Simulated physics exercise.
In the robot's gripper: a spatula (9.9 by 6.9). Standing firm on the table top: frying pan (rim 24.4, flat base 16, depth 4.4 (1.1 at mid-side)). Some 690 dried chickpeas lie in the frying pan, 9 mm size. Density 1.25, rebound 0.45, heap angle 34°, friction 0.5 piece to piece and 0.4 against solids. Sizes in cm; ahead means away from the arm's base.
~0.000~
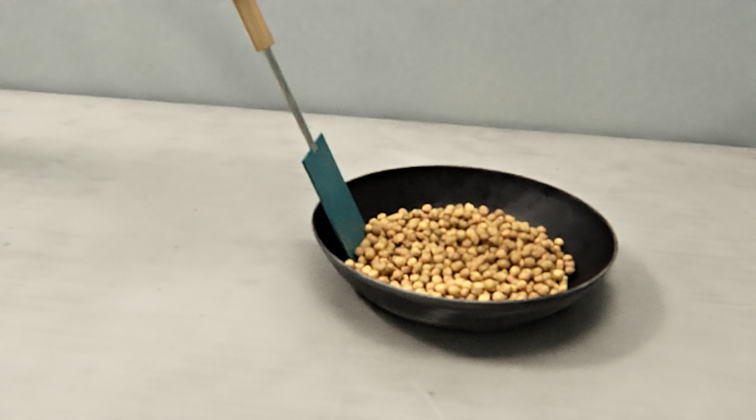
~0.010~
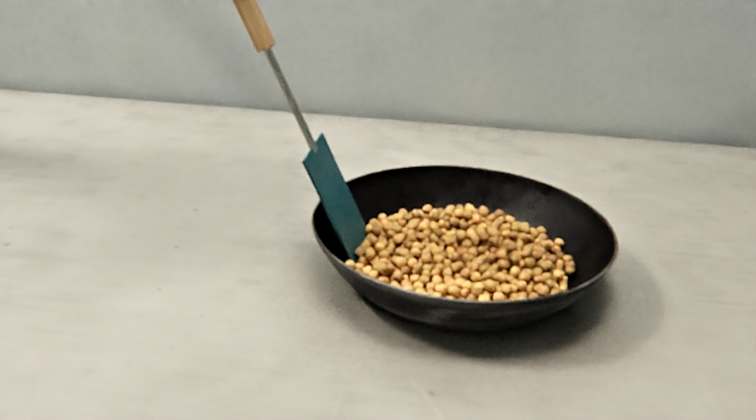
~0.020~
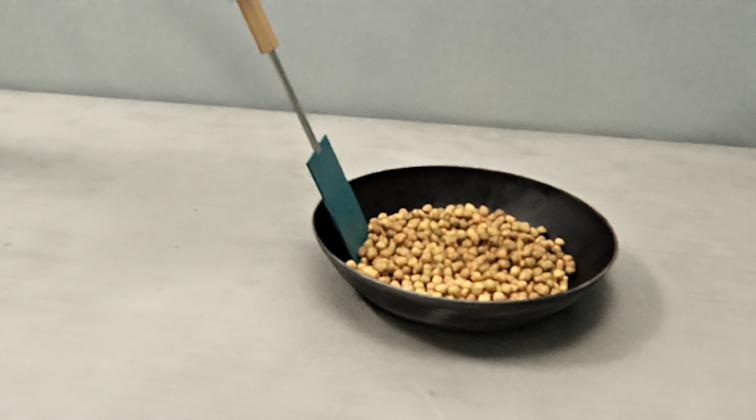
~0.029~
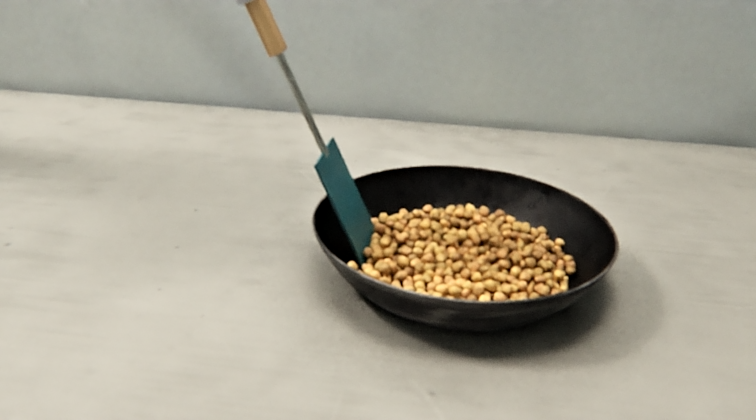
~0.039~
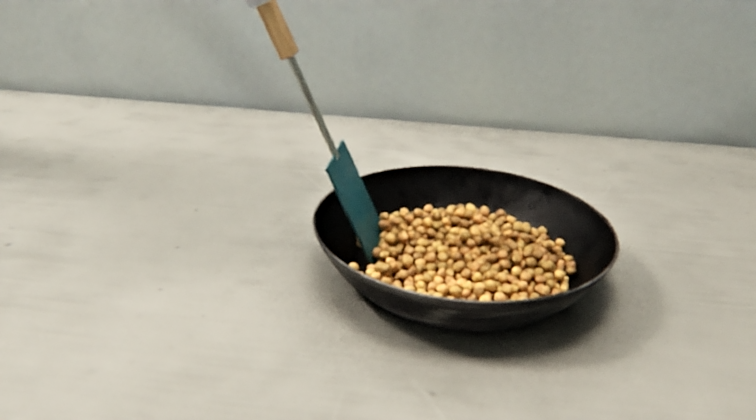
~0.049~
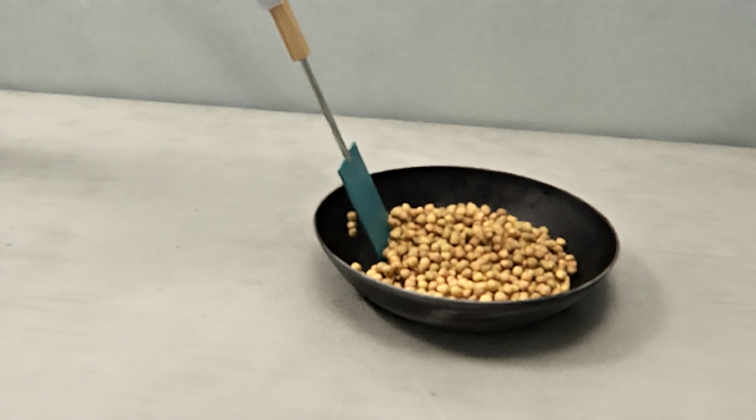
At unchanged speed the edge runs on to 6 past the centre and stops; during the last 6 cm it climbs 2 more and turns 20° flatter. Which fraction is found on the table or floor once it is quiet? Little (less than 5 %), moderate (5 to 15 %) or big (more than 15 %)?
Share on the table or floor: Little (less than 5 %).
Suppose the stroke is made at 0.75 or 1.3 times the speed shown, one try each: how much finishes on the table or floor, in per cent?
About 0 and 5 per cent.
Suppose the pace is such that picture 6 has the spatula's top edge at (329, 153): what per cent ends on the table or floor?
About 0 per cent.
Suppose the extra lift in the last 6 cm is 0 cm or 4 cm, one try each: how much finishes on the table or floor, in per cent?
Some 0 and 5 per cent.
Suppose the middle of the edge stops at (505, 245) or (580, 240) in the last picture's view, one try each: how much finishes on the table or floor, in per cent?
Some 0 and 25 per cent.
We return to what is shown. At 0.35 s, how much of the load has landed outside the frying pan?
Roughly 2 per cent.
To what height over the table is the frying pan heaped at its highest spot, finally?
Roughly 5.0 cm.
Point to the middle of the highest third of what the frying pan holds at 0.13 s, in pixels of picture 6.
At about (503, 244).
After 0.09 s, sloping 65°, highest piece 8 above the table; 689 in the frying pan, 2 on the blade or in flight.
After 0.13 s, sloping 58°, highest piece 12 above the table; 689 in the frying pan, 2 on the blade or in flight.
After 0.35 s, sloping 45°, highest piece 5 above the table; 673 in the frying pan, 15 on the table or floor, 3 on the blade or in flight.
After 1.40 s, sloping 45°, highest piece 5 above the table; 672 in the frying pan, 19 on the table or floor.
At rest, 672 in the frying pan, 19 on the table or floor. That is 3 % on the table or floor.
